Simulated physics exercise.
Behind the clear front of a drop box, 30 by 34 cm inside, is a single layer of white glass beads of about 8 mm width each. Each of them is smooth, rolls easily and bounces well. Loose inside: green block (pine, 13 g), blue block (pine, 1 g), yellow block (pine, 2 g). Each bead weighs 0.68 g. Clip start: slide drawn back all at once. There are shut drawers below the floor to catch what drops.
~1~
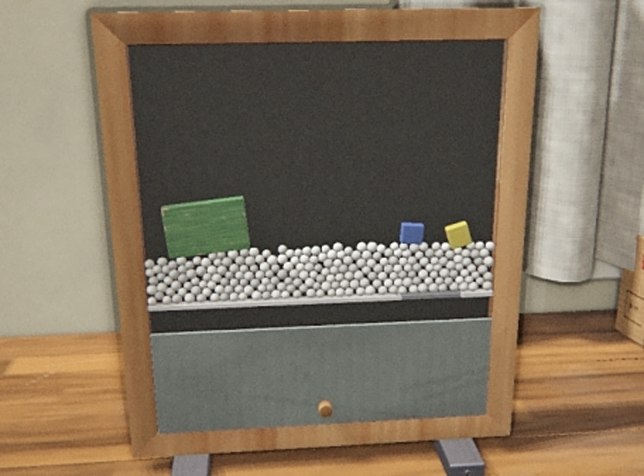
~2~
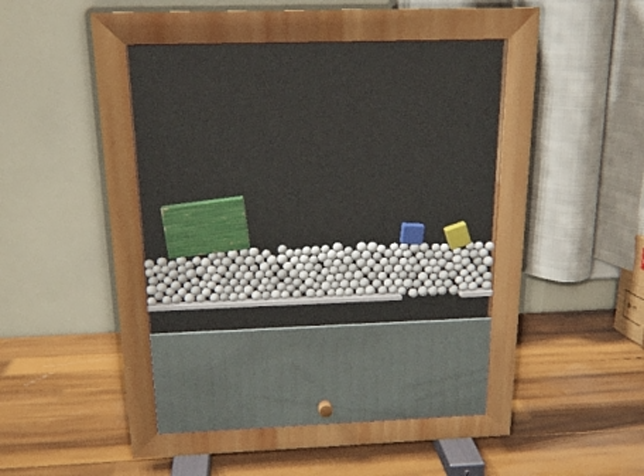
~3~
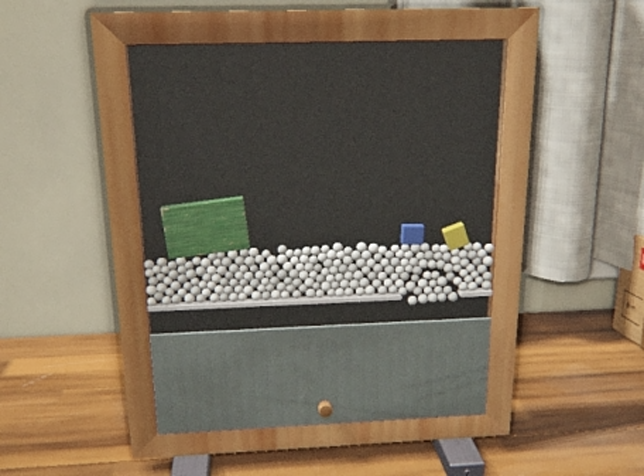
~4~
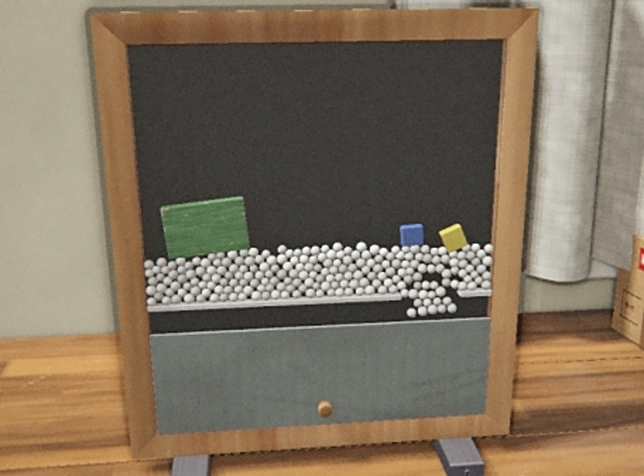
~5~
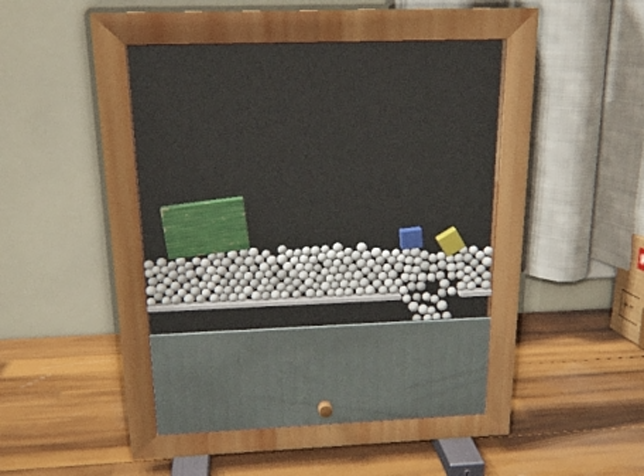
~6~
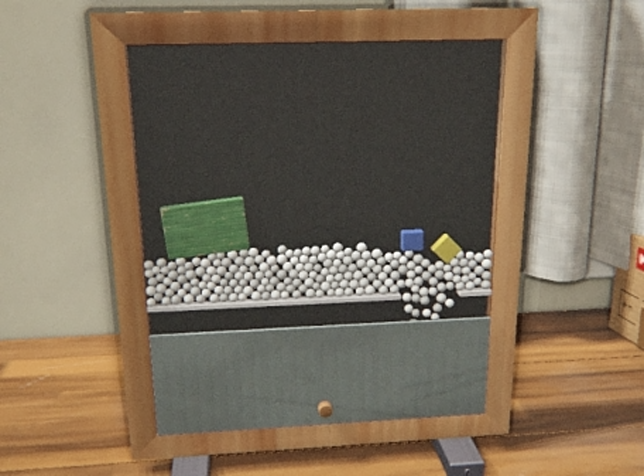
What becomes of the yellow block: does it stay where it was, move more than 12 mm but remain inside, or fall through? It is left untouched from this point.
It falls through.
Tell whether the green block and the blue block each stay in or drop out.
Green: Remains; blue: Falls through.
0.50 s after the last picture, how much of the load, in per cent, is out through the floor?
About 35 %.
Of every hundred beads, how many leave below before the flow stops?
Around 50 %.
Then, 0.15 s later than the last picture, 25 % are out; green block moved 0.0 cm tilted 5°; blue block moved 3.8 cm tilted 58°; yellow block moved 7.3 cm tilted 21°.
Then, 0.50 s later than the last picture, 35 % are out; green block moved 0.0 cm tilted 5°; blue block below the floor; yellow block below the floor.
Then, 1.20 s later than the last picture, 45 % are out; green block moved 0.0 cm tilted 5°; blue block below the floor; yellow block below the floor.
At rest 2.5 s after the last picture, 50 % are out; green block moved 0.0 cm tilted 5°; blue block below the floor; yellow block below the floor.
